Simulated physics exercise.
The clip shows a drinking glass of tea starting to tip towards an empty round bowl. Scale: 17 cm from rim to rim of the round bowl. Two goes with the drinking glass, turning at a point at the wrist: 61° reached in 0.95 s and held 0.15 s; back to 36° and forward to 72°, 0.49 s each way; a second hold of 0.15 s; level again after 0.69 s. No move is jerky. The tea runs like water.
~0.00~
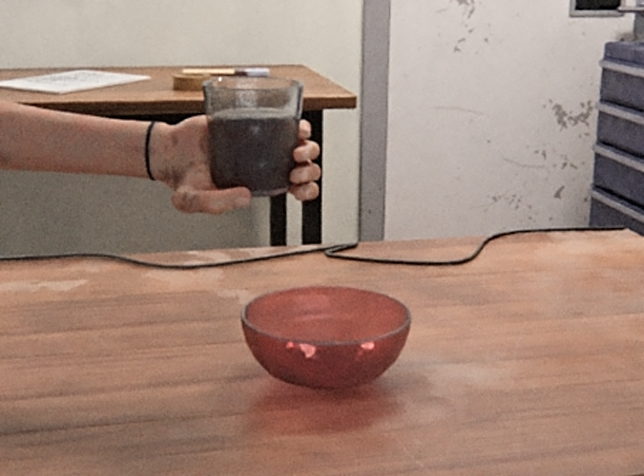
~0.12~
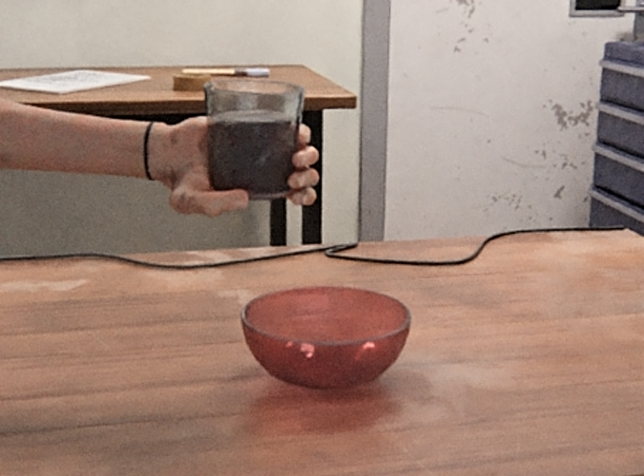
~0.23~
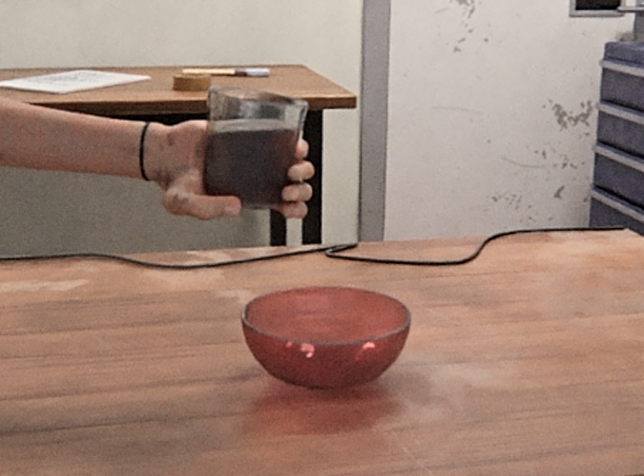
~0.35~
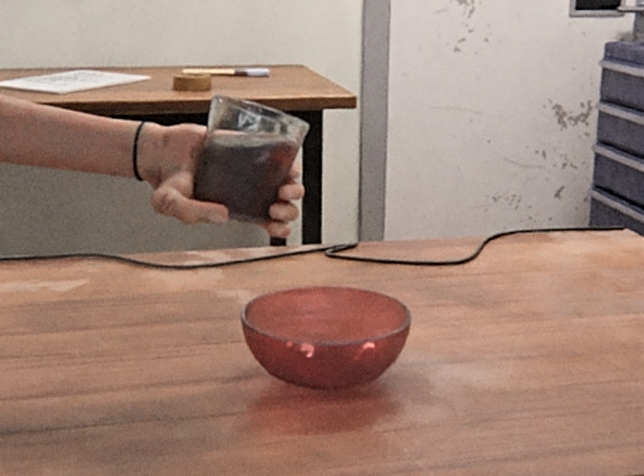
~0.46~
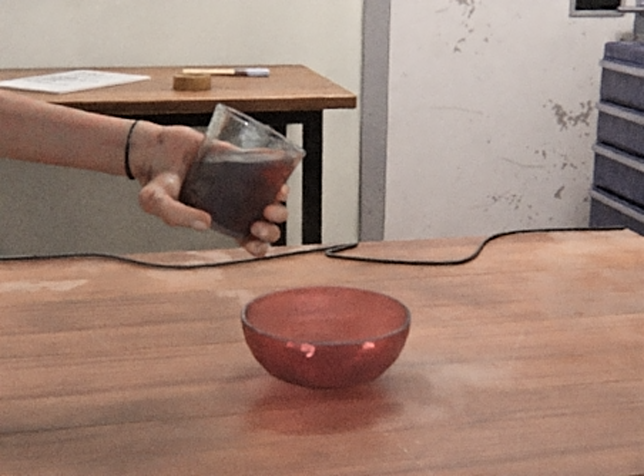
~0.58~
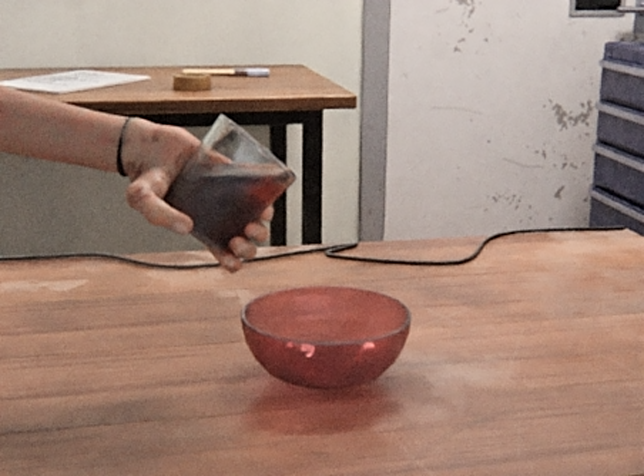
At the start, a hand holds a drinking glass of dark liquid upright above and slightly left of a round red bowl on a wooden table. The hand turns at the wrist, slowly at first, tilting the glass to the right and lowering it until it leans steeply, the liquid nearing its right rim.
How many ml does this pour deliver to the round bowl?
The round bowl gets roughly 175 ml.
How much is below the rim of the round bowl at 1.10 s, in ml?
Some 50 ml.
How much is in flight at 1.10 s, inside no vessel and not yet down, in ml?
About 40 ml.
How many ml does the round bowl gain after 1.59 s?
About 80 ml.
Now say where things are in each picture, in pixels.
In the first frame, it leans 0°; its right rim is at (301, 85); the tea meets the walls at (209, 115) and (295, 113); the round bowl's rim runs from (243, 320) to (406, 309).
In the second frame, it leans 2°; its right rim is at (303, 90); the tea meets the walls at (211, 118) and (295, 116).
In the third frame, it leans 9°; its right rim is at (305, 104); the tea meets the walls at (209, 128) and (295, 125).
In the fourth frame, it leans 18°; its right rim is at (306, 127); the tea meets the walls at (207, 143) and (296, 139).
In the fifth frame, it leans 29°; its right rim is at (302, 153); the tea meets the walls at (196, 158) and (295, 154).
In the sixth frame, it leans 41°; its right rim is at (293, 178); the tea meets the walls at (177, 181) and (292, 169).
After 1.10 s the tilt is 61° and the round bowl has 50 ml, the drinking glass 250 ml, and 0 ml is on the table.
After 1.59 s the tilt is 36° and the round bowl has 100 ml, the drinking glass 225 ml, and 15 ml is on the table.
After 2.23 s the tilt is 72° and the round bowl has 125 ml, the drinking glass 170 ml, and 15 ml is on the table.
After 2.72 s the tilt is 14° and the round bowl has 175 ml, the drinking glass 145 ml, and 20 ml is on the table.
In the end the round bowl has 175 ml, the drinking glass 145 ml, and 20 ml is on the table.
